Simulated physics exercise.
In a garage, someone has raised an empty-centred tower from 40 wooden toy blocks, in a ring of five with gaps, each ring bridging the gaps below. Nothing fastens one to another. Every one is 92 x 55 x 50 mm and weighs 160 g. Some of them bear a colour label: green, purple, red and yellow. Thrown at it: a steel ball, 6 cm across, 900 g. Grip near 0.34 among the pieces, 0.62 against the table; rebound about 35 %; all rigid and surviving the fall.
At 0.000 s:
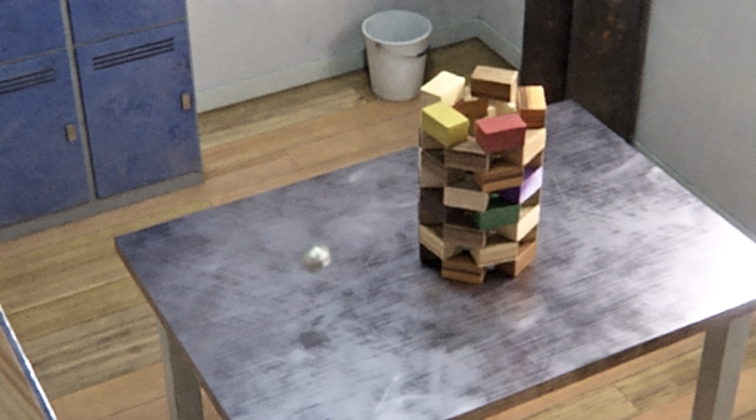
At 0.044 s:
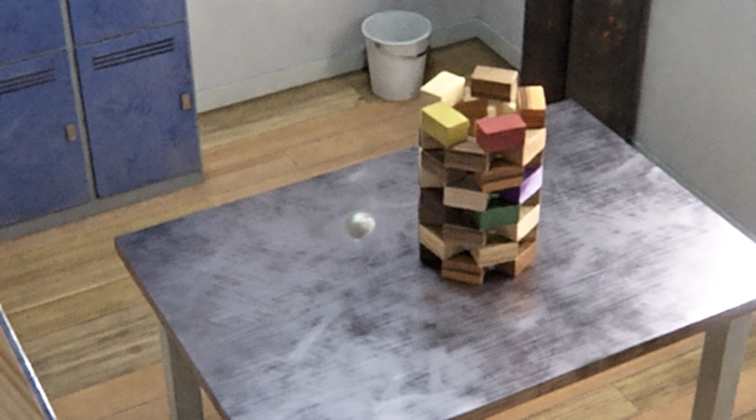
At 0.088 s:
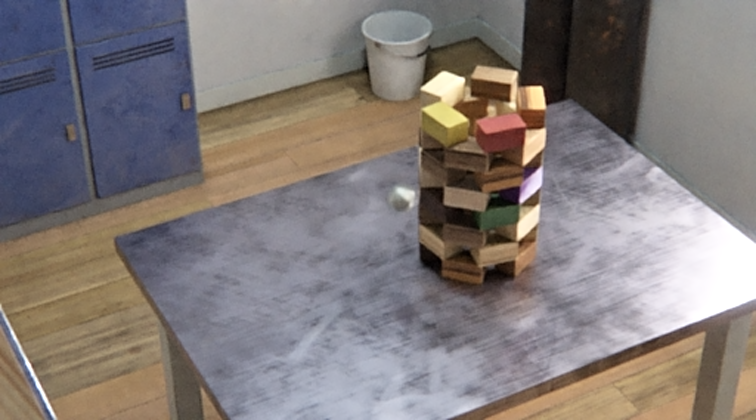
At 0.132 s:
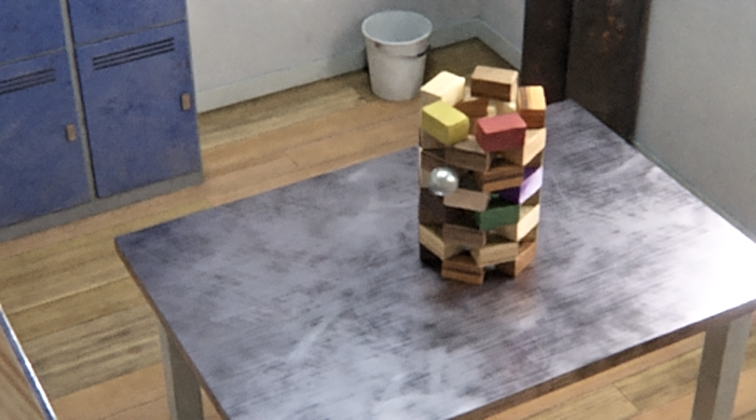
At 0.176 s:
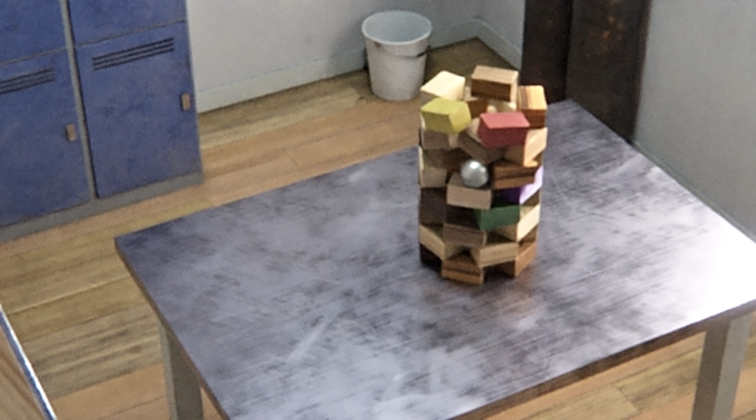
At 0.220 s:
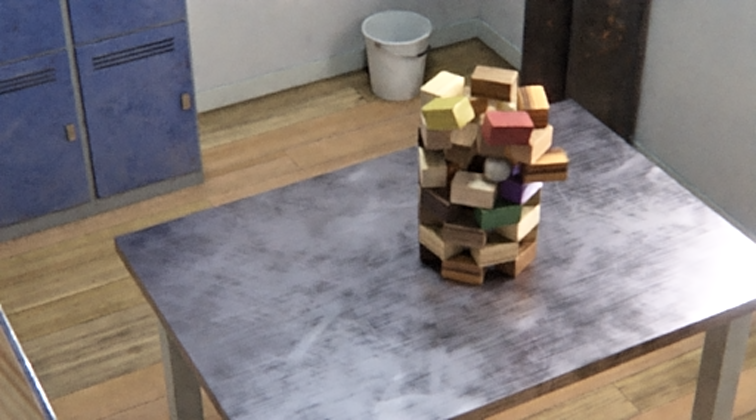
In a room with blue lockers and a white bin, a small silvery ball flies rightward above a dark table toward a round tower of stacked wooden blocks. It strikes the upper part and pushes in among the blocks, shoving several out of line on the right while the yellow and red ones on top tilt.
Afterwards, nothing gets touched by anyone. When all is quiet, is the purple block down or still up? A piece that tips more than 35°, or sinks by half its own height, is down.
I'd say it holds up in the end.
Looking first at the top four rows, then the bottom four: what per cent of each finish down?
From above it's 40%, from below it's 0%.
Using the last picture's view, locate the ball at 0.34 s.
Roughly at pixel (537, 159).
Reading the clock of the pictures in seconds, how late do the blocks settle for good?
1.5 s, roughly.
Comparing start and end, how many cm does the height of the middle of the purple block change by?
0 cm lower.
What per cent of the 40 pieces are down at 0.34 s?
By then 10 %.
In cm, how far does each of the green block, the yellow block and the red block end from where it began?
Shift in cm - green: 0; yellow: 44; red: 38.
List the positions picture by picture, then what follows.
In the first picture (each place is the centre of the face we see best), ball (315, 259) 30 cm from contact, 2.7 m/s; purple block (531, 186); yellow block (445, 114); red block (506, 140); all as stacked.
Ball (358, 225) 20 cm from contact, 2.5 m/s; purple block (531, 186), in the second picture.
Ball (402, 199) 10 cm from contact, 2.4 m/s; purple block (531, 186), in the third picture.
Ball (443, 181) after contact, 2.1 m/s; purple block (531, 186); one has shifted, in the fourth picture.
Ball (475, 173) after contact, 1.4 m/s; purple block (532, 186); yellow block (443, 105) tilted 18°; 6 have shifted, in the fifth picture.
Ball (498, 167) after contact, 1.1 m/s; purple block (533, 186); yellow block (444, 103) tilted 24°; red block (511, 136) tilted 9°; 9 have shifted, in the sixth picture.
By 0.34 s, ball still moving; 5 of the 40 blocks down; purple block moved 5 mm; red block tilted 45°, 26 mm lower.
By 0.60 s, ball still moving; 9 of the 40 blocks down; purple block moved 8 mm; red block upside down.
By 0.94 s, ball still moving; 9 of the 40 blocks down; purple block moved 9 mm; yellow block on its side.
When it is over (1.7 s), ball rolling away; 9 of the 40 blocks down; purple block moved 9 mm; yellow block on its side; red block on its side. In pixels of the last frame, middles, purple block near (524, 181), yellow block near (478, 329).
